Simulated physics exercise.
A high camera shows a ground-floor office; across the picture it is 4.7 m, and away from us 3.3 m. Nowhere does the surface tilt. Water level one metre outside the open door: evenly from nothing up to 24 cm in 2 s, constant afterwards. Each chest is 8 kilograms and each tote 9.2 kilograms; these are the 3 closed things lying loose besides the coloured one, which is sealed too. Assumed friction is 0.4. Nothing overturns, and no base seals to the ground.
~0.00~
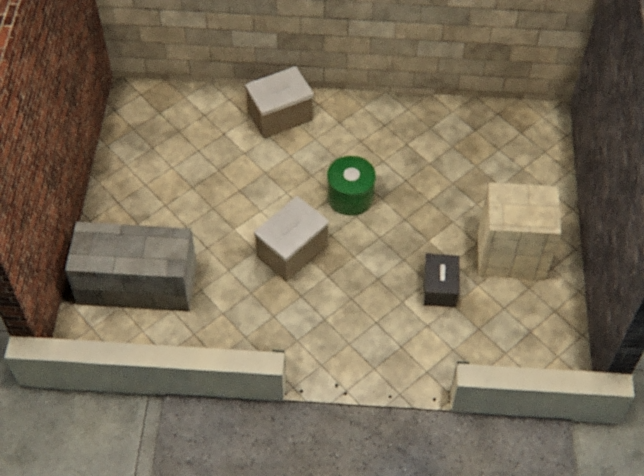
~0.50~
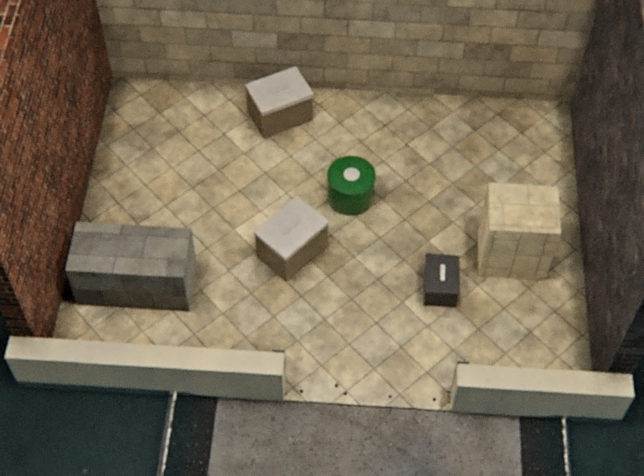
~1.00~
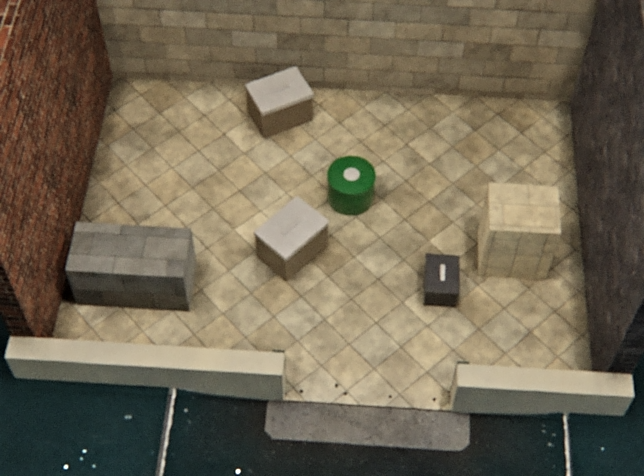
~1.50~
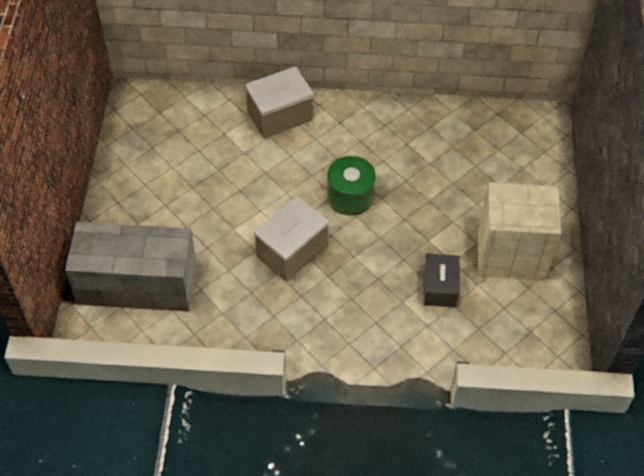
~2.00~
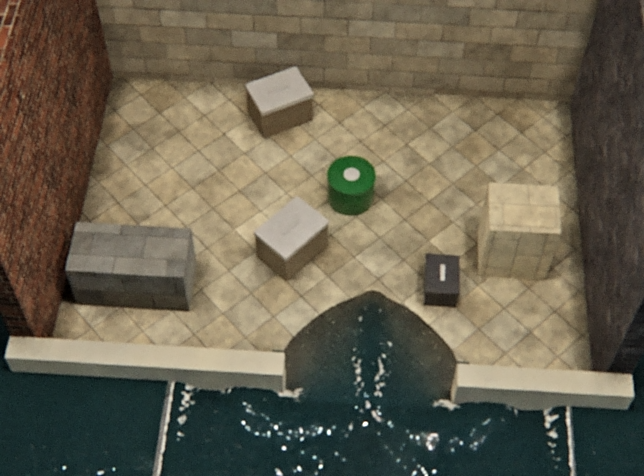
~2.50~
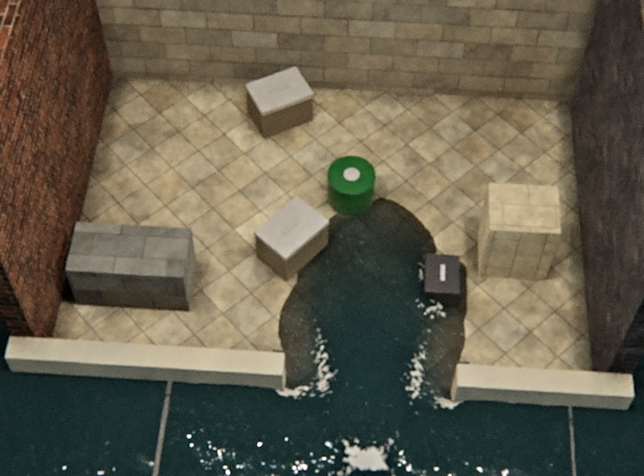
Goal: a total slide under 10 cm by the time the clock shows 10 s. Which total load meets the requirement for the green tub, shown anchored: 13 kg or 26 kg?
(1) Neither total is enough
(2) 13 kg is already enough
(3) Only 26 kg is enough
The answer is 1.
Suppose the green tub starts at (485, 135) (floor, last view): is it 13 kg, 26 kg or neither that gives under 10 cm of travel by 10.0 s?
Here both come up short.
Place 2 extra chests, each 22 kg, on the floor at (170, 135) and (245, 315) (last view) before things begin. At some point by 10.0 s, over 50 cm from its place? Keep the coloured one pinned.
The first comes out above the threshold, the second below the threshold.
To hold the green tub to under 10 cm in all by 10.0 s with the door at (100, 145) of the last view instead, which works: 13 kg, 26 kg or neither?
In that case neither weight holds it.
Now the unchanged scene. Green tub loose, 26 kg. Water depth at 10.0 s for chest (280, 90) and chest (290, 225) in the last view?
Depth approx. 16 cm / 13 cm.
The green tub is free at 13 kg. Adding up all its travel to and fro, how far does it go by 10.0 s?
About 400 cm altogether.
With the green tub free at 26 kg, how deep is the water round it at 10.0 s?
About 19 cm.
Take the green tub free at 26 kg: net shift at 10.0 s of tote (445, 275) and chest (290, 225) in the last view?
150 cm and 120 cm respectively.
After 3.5 s the green tub would be 60 cm from its start with 13 kg and 19 cm from its start with 26 kg; 7 cm of water round it then.
After 4.5 s the green tub would be 114 cm from its start with 13 kg and 30 cm from its start with 26 kg; 6 cm of water round it then.
After 7.0 s the green tub would be 181 cm from its start with 13 kg and 30 cm from its start with 26 kg; 7 cm of water round it then.
After 10.0 s the green tub would be 166 cm from its start with 13 kg and 37 cm from its start with 26 kg; 19 cm of water round it then.
